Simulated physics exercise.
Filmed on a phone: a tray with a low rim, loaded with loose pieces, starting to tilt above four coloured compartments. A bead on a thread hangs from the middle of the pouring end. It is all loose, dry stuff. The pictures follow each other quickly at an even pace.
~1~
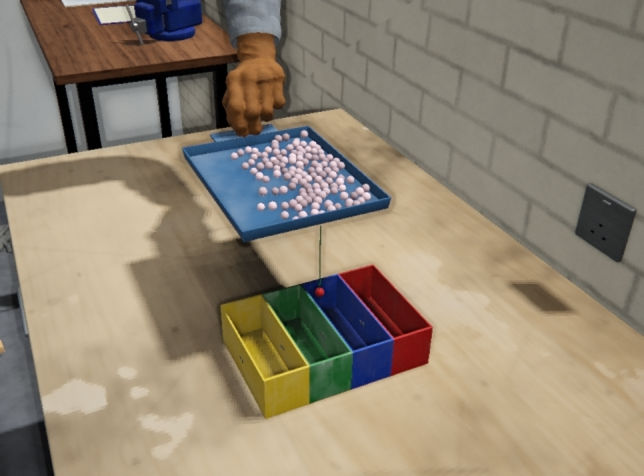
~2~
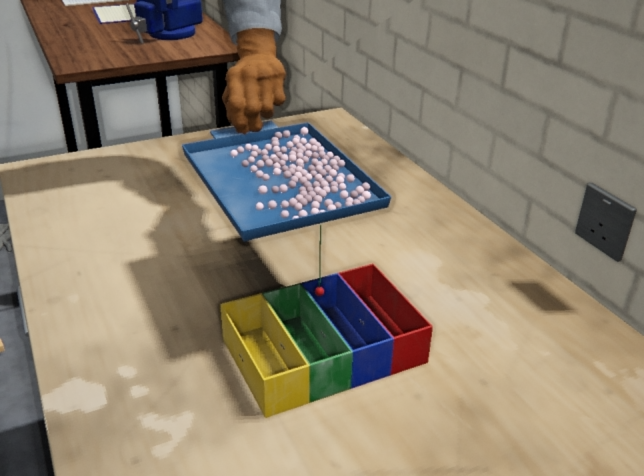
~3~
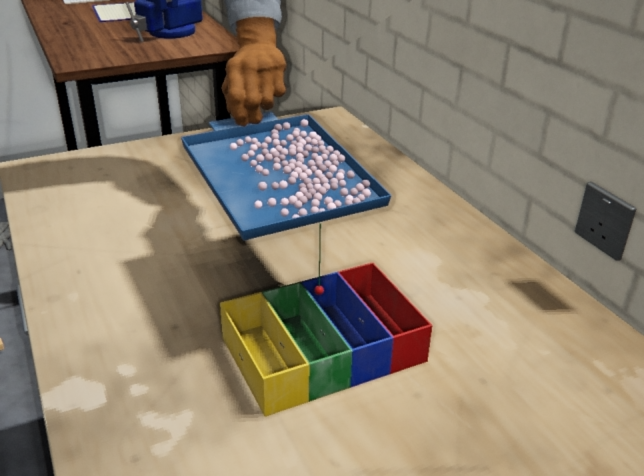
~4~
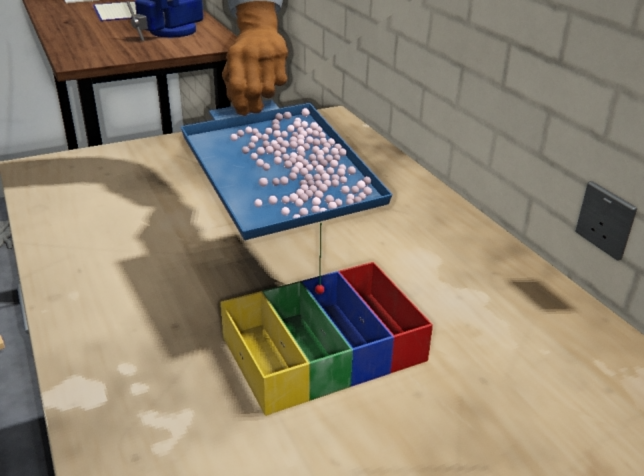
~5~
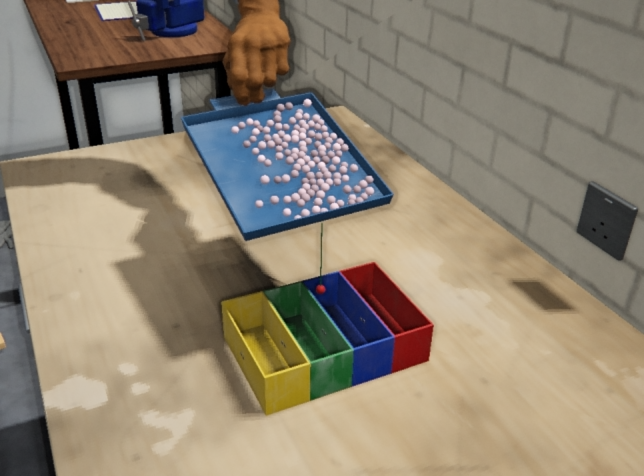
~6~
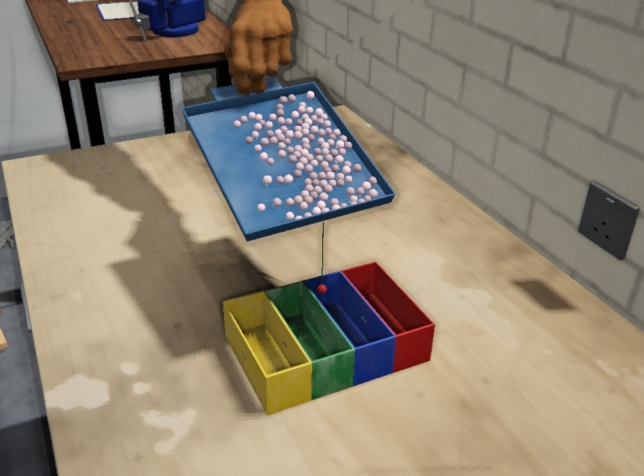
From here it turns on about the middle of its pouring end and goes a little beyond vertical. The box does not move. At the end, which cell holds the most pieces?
Most goes to the yellow cell.
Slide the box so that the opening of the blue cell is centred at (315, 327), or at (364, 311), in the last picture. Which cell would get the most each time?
The first try: The green cell. The second: Yellow.
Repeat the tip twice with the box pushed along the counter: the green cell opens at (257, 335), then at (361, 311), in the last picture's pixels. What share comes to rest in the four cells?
In turn 90 and 40 in a hundred.
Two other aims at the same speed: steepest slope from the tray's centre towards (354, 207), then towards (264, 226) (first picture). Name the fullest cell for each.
The first try: The red cell. The second: The cell in yellow.
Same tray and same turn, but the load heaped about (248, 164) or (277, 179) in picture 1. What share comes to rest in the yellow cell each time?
Near 50 % and 40 %.
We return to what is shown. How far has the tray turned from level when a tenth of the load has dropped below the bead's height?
At about 90°.
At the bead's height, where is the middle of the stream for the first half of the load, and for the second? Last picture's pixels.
Early half (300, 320), late half (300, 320).
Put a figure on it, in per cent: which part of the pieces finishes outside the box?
Close to 10 per cent.
Just after the last frame, tray tipped steeply; almost all on the tray; just a few falling or outside the box.
A moment on, tray tipped right over; roughly a third on the tray; roughly a quarter in the yellow cell; about a tenth in the green cell; about a tenth in the blue cell; just a few in the red cell; roughly a quarter falling or outside the box.
Further on, tray tipped past a quarter turn; roughly a third in the yellow cell; roughly a quarter in the green cell; about a tenth in the blue cell; about a tenth in the red cell; about a tenth falling or outside the box.
When it is over, tray tipped past a quarter turn; roughly a third in the yellow cell; roughly a quarter in the green cell; about a tenth in the blue cell; about a tenth in the red cell; about a tenth outside the box.
